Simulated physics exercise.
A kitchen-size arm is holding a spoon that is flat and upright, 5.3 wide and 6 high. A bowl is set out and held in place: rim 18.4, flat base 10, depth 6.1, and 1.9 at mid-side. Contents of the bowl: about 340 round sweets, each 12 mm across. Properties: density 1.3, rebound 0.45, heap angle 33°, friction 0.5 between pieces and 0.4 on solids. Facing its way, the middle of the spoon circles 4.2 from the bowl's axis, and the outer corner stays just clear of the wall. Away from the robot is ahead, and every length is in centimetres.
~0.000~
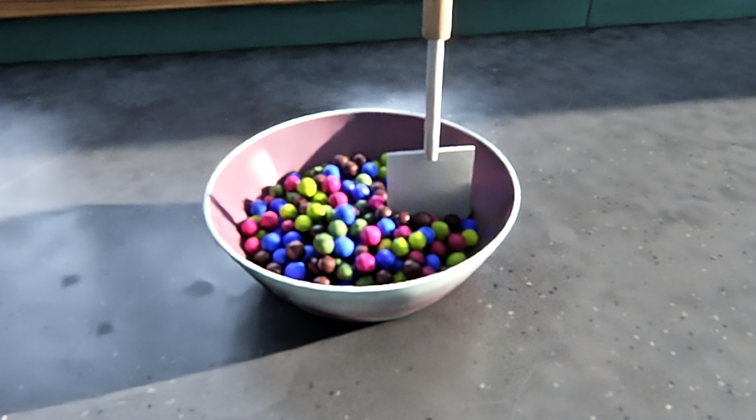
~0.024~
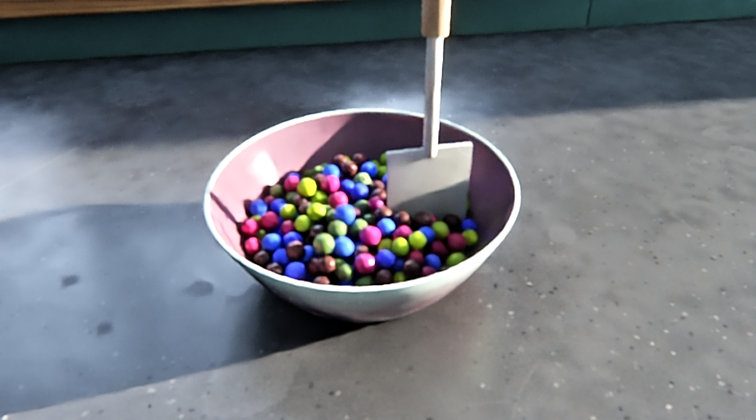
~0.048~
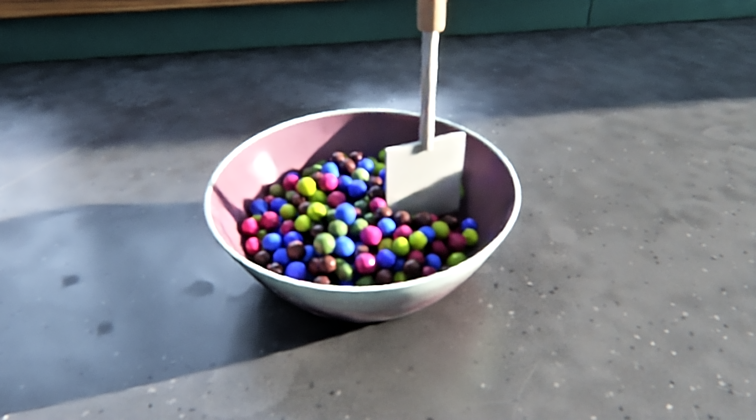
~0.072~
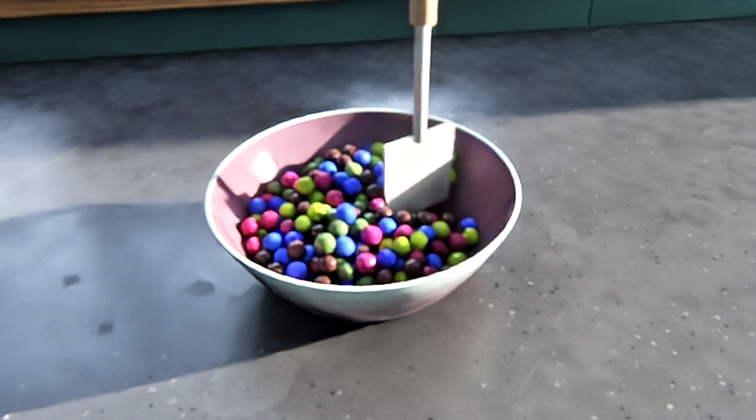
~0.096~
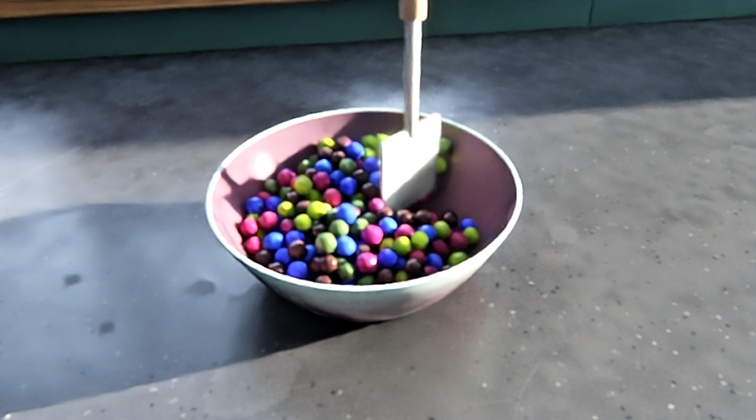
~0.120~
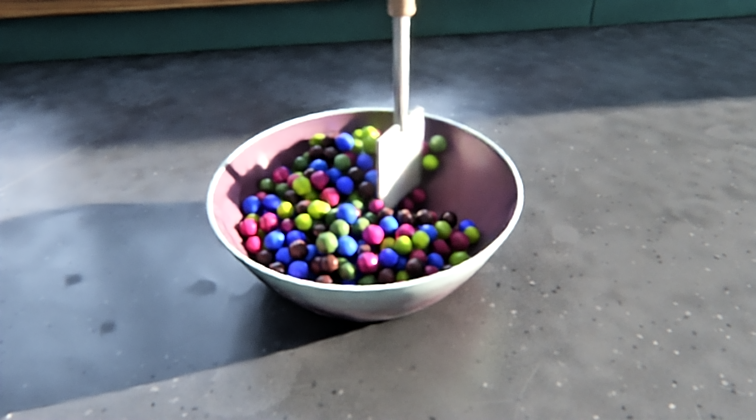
In a bowl on a grey counter, a flat spatula pushes colourful balls leftward and back.
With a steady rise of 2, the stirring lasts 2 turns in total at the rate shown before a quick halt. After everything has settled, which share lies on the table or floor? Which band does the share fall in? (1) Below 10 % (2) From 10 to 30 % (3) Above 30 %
(2) From 10 to 30 %.
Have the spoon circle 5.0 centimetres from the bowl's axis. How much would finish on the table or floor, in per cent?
Roughly 10 percent, I'd expect.
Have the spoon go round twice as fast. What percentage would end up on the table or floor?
Near 45 in a hundred, it would be.
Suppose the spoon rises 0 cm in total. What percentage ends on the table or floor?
That works out to some 35 per cent.
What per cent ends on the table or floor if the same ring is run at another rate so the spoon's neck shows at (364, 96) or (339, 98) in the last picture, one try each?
Around 40 and 55 per cent respectively.
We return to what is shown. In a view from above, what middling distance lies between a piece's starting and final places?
Some 9 centimetres or so.
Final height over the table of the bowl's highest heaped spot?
The top sits some 5.5 cm up.
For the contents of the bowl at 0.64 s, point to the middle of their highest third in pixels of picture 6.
Around (459, 199).
After 0.64 s, 314° round, highest piece 9 above the table; 294 in the bowl, 39 on the table or floor, 9 in flight or on the tool.
After 1.17 s, 218° round, highest piece 7 above the table; 272 in the bowl, 69 on the table or floor, 1 in flight or on the tool.
After 1.63 s, 0° round, highest piece 6 above the table; 271 in the bowl, 71 on the table or floor.
After 2.33 s, 0° round, highest piece 6 above the table; 271 in the bowl, 71 on the table or floor.
In the end, 271 in the bowl, 71 on the table or floor. That is 21 % on the table or floor.
